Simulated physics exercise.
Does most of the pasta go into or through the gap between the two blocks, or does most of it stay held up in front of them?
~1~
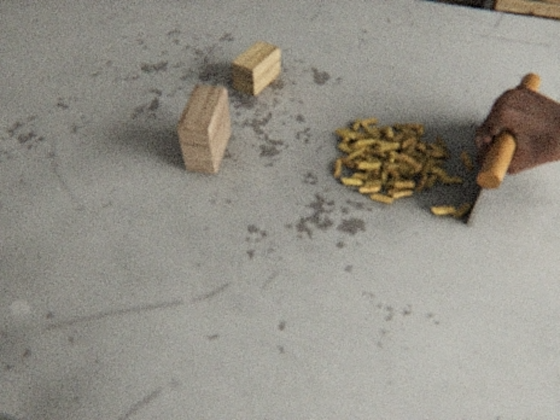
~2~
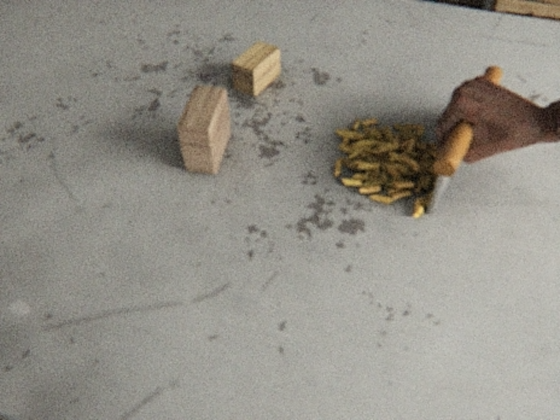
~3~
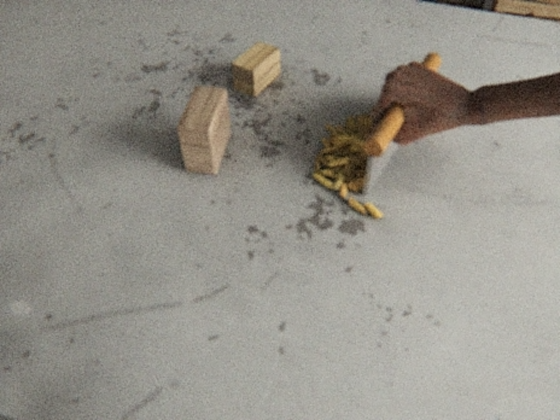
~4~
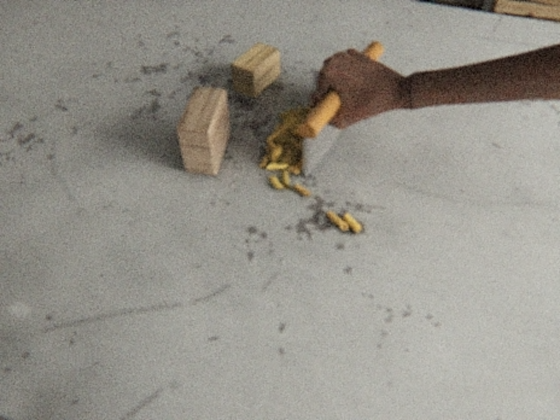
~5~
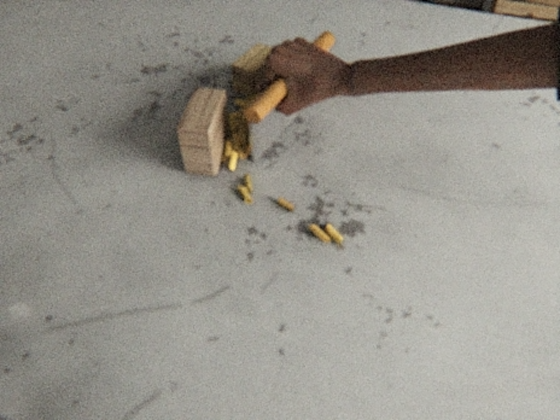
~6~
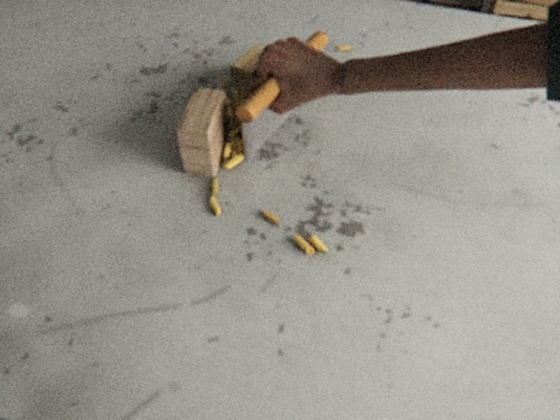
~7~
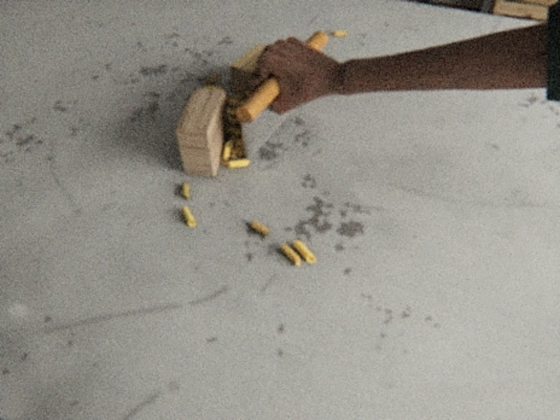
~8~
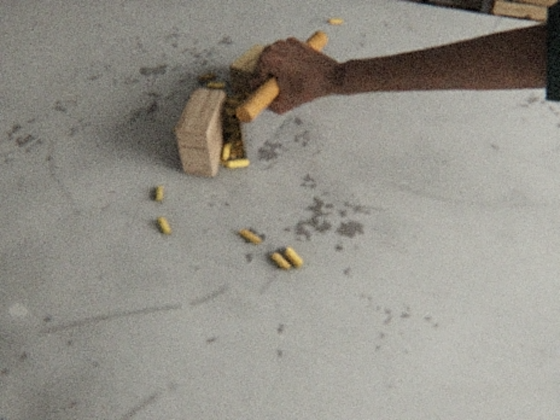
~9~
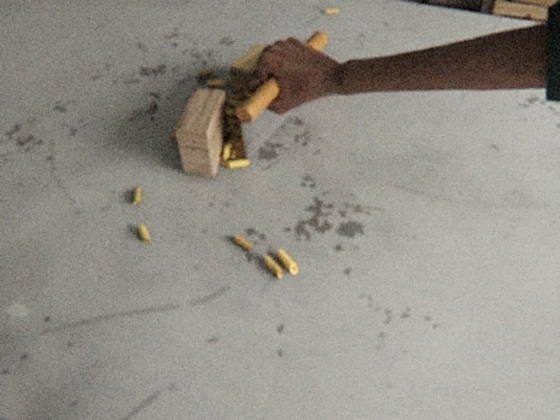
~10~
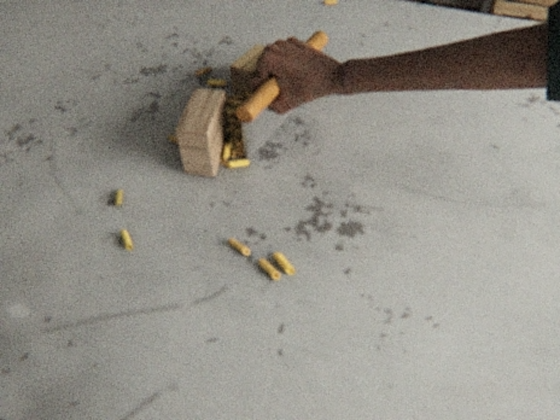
Most of it stays held up in front of the blocks, though a modest share does get into or through the gap.
